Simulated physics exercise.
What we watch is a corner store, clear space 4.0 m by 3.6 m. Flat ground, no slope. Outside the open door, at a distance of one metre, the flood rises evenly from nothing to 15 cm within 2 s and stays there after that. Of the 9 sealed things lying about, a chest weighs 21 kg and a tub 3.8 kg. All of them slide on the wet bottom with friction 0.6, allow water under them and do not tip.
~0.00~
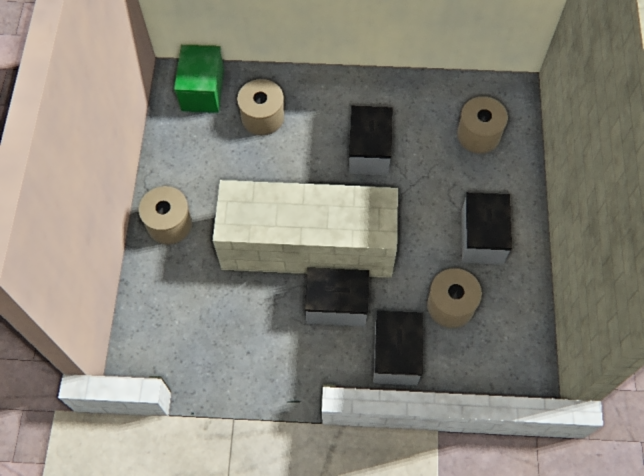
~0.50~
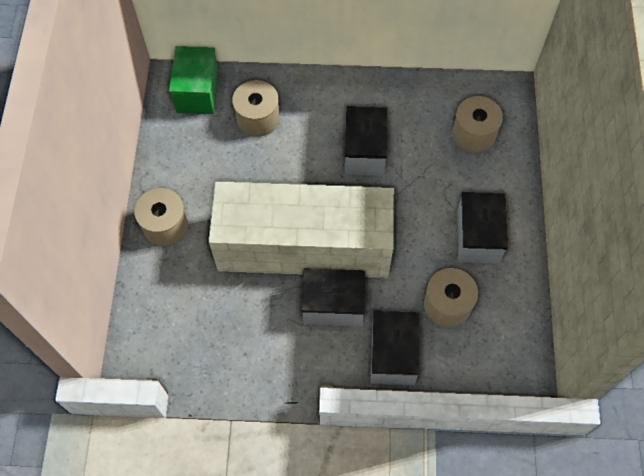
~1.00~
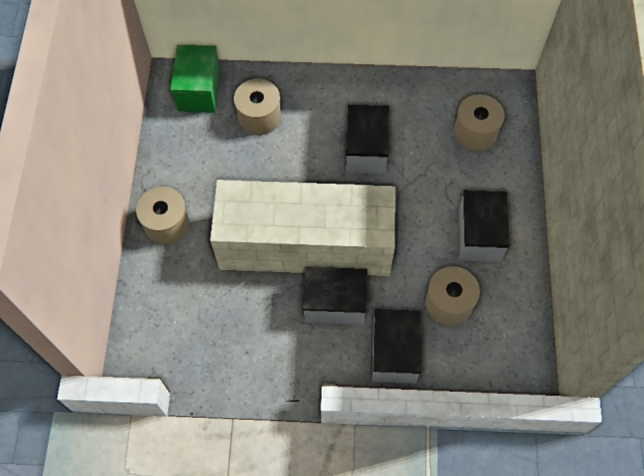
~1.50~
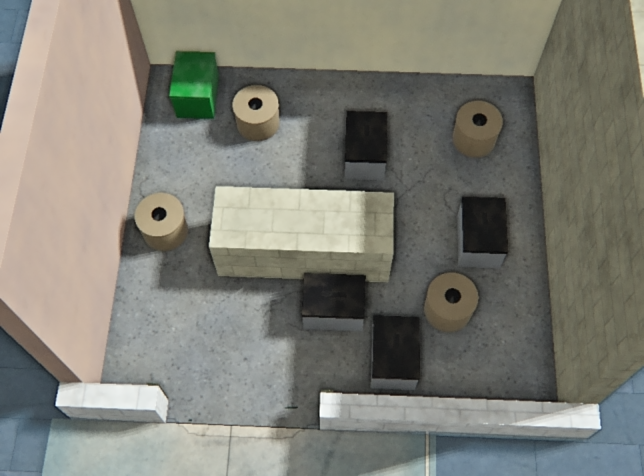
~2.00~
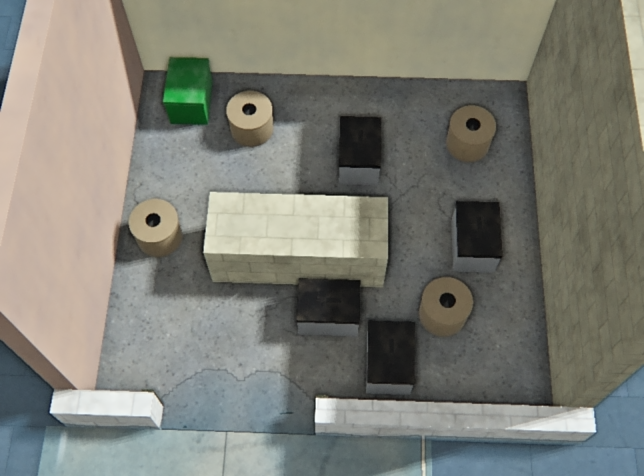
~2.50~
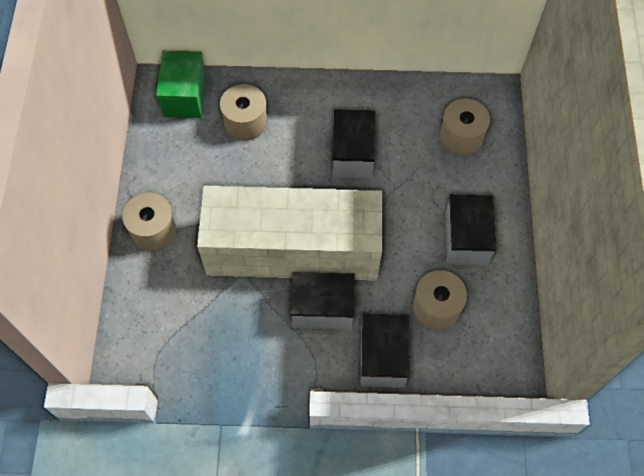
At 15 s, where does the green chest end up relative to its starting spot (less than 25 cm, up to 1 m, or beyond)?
The green chest ends up beyond 1 m away.
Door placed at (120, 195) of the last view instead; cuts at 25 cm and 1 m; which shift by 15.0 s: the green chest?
By then the green chest has hardly changed position.
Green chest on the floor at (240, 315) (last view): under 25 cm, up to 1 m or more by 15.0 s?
Outcome - it ends up well away.
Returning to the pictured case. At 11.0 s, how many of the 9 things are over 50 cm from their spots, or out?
By that point, 6.
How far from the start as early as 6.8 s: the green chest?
I'd put it at around 0 cm.
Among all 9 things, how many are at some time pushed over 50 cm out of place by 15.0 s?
Count: 6.
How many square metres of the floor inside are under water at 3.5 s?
About 3.0 m2 is covered.
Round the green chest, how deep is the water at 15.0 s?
Near 11 cm deep.
After 3.5 s the green chest is near (179, 73), 0.0 m from its start, aground; 0 afloat.
After 6.8 s the green chest is near (180, 73), 0.0 m from its start, aground; 0 afloat.
After 11.0 s the green chest is near (298, 78), 1.2 m from its start, aground; 4 afloat.
After 15.0 s the green chest is near (316, 113), 1.4 m from its start, afloat; 8 afloat.
